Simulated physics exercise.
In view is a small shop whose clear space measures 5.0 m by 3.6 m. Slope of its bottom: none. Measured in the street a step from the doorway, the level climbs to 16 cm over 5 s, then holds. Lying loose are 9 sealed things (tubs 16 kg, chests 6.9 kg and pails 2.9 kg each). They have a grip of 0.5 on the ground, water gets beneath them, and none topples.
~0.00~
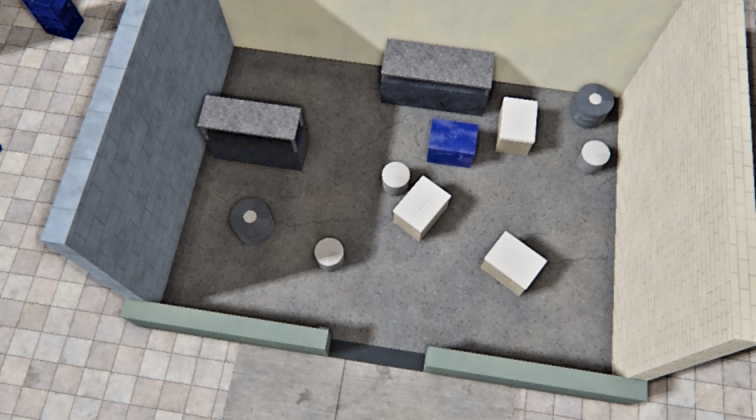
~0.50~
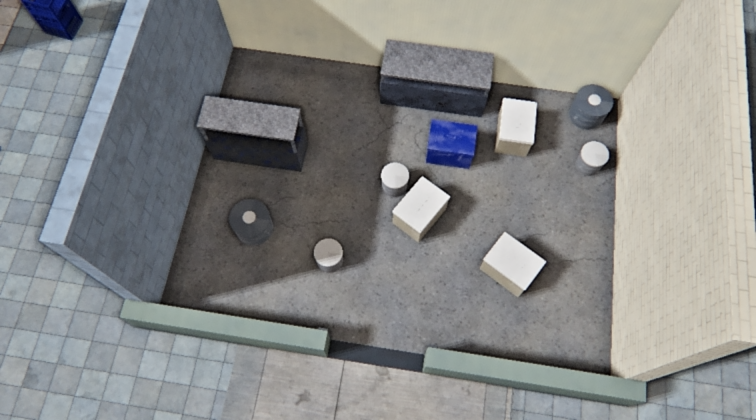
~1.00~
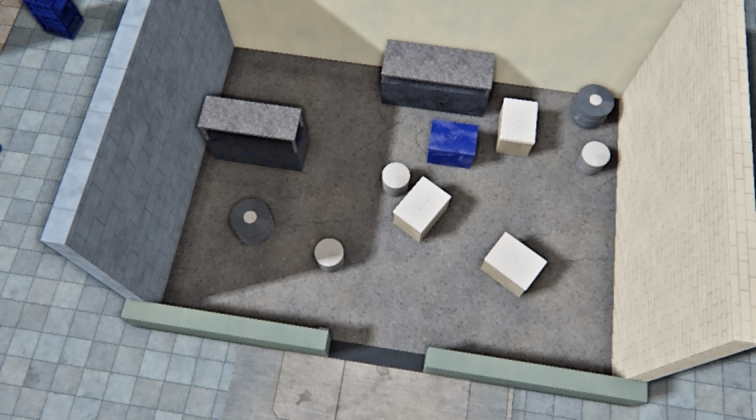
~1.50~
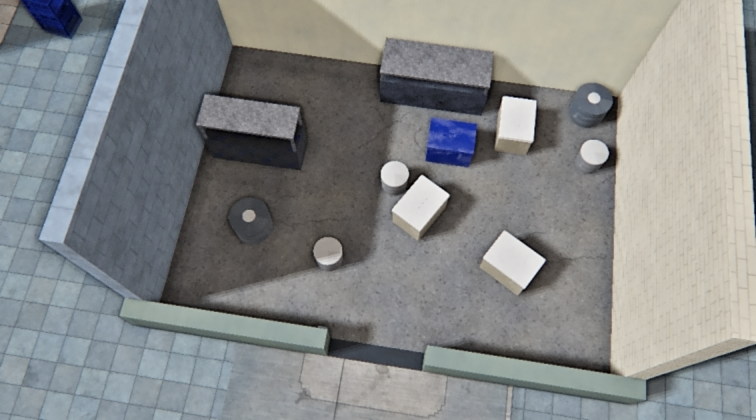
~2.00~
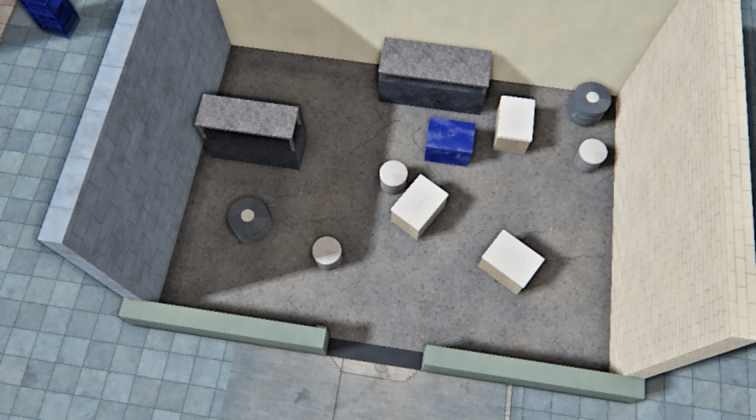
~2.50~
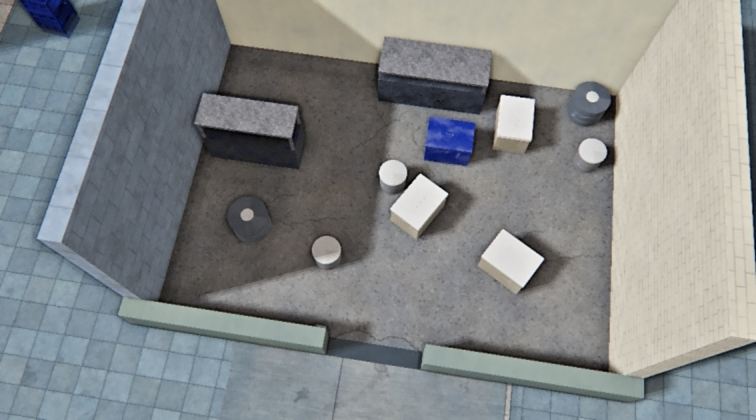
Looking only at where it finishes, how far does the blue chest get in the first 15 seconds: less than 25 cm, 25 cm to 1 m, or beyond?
I expect it ends up well away.
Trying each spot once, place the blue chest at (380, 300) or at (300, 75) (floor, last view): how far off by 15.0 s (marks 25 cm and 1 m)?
Respectively, it ends up distant and shifts somewhat.
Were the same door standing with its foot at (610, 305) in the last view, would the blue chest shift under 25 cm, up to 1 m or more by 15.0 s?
With that change, the blue chest makes a small move.
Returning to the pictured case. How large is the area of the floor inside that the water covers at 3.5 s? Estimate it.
Roughly 1.0 m2.
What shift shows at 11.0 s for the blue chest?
It has shifted about 100 cm.
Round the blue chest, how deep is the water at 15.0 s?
Near 5 cm deep.
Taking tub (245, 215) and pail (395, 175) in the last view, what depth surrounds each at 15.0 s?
Depths: Near 3 cm, then near 8 cm.
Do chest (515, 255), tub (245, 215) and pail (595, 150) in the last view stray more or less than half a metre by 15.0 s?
The first is not bigger, the second not bigger and the third bigger.
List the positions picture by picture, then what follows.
The blue chest at (453, 136), on the bottom; water covers 0.0 m2; 0 of 9 have shifted, in the first frame.
The blue chest at (453, 137), on the bottom; 0.0 m2 under water; 0 of 9 have shifted, in the second frame.
The blue chest at (454, 137), on the bottom; 0.0 m2 under water; 0 of 9 have shifted, in the third frame.
The blue chest at (452, 135), on the bottom; 0.0 m2 under water; 0 of 9 have shifted, in the fourth frame.
The blue chest at (451, 135) rests on the ground; 0.0 m2 under water; 0 of 9 have shifted, in the fifth frame.
The blue chest at (451, 134) rests on the ground; water covers 0.0 m2; 0 of 9 have shifted, in the sixth frame.
After 3.5 s the blue chest is near (451, 134), 0.0 m from its start, aground; 0 afloat.
After 6.8 s the blue chest is near (453, 126), 0.1 m from its start, aground; 1 afloat.
After 11.0 s the blue chest is near (527, 116), 0.9 m from its start, afloat; 6 afloat.
After 15.0 s the blue chest is near (579, 227), 1.8 m from its start, afloat; 7 afloat.
